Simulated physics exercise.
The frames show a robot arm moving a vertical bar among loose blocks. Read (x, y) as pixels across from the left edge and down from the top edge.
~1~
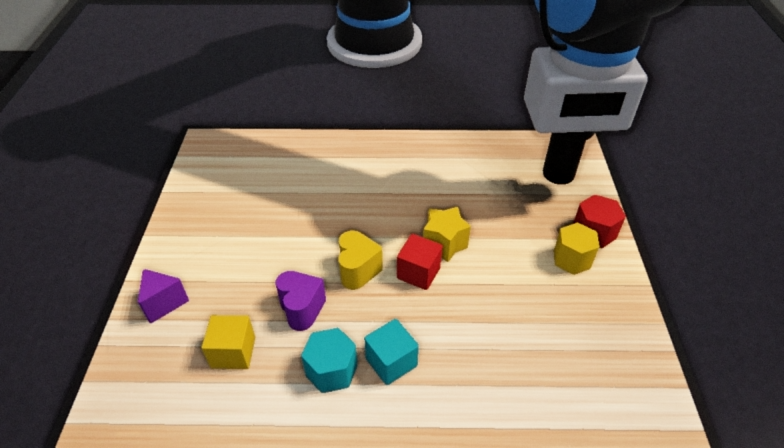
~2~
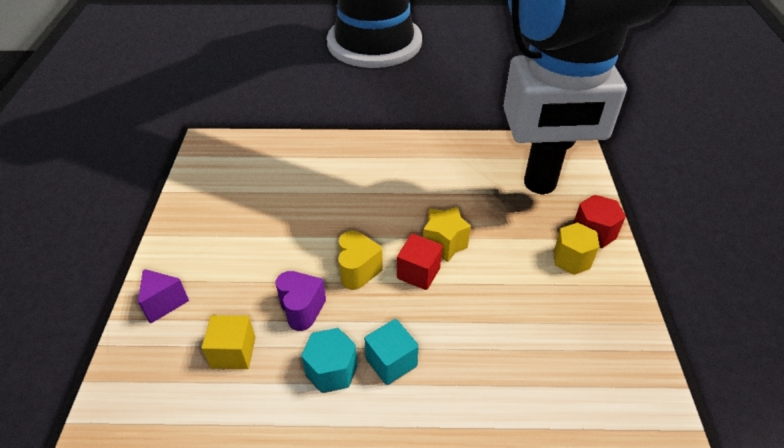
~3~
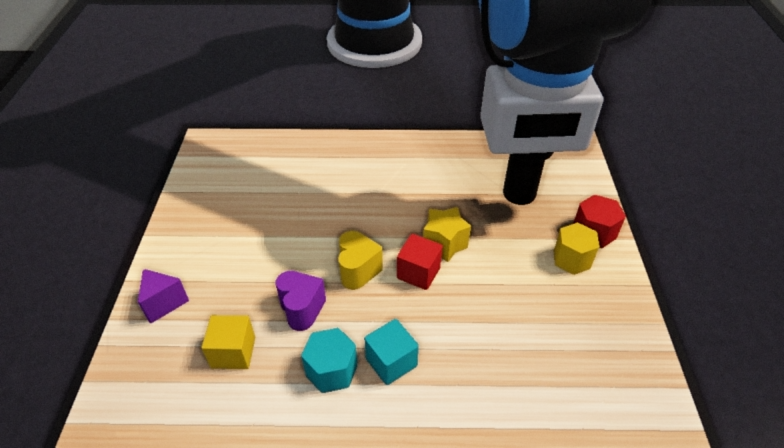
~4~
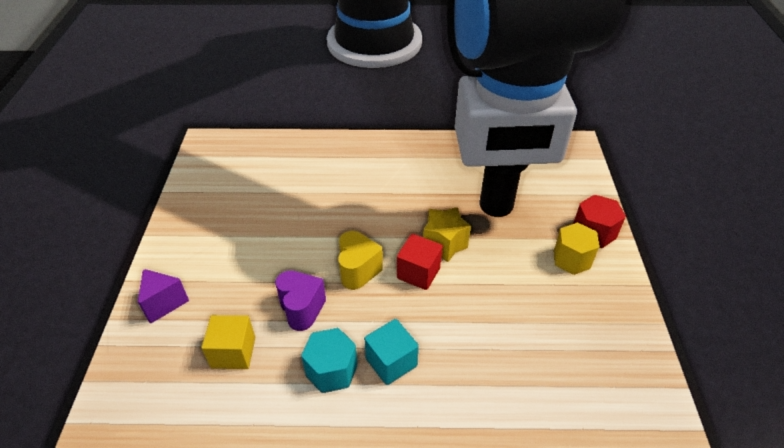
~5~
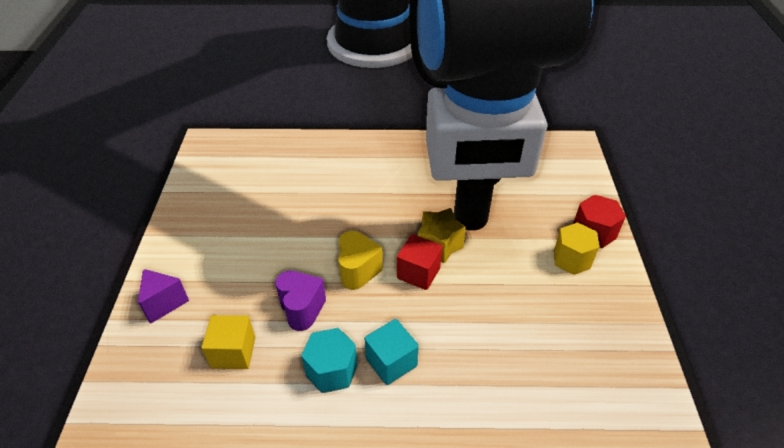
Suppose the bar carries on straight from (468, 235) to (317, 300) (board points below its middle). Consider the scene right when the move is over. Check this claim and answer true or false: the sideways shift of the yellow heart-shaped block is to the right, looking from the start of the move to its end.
Verdict: True.
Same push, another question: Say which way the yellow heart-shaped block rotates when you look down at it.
The sense of turning is clockwise.
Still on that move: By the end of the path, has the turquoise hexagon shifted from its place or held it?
Moved off its spot.
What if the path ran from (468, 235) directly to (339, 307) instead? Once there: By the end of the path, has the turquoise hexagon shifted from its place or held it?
The block in question is displaced by the end.
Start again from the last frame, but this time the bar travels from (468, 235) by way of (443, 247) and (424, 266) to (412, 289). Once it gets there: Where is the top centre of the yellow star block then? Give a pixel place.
Located at (376, 275).
What follows on the original path. One third of the way, bar at (422, 241); yellow heart-shaped block at (349, 250); red square piece at (382, 280); yellow star block at (393, 250).
Two thirds of the way, bar at (370, 263); turquoise hexagon at (327, 354); yellow heart-shaped block at (311, 259), turned 70° clockwise; red square piece at (352, 314), turned 25° anticlockwise; yellow star block at (347, 281), turned 30° anticlockwise.
At the end, bar at (315, 285); purple heart-shaped block at (268, 308), turned 80° clockwise; turquoise hexagon at (322, 381), turned 20° clockwise; yellow heart-shaped block at (287, 259), turned 95° clockwise; red square piece at (342, 335), turned 60° anticlockwise; yellow star block at (312, 310), turned 70° anticlockwise.
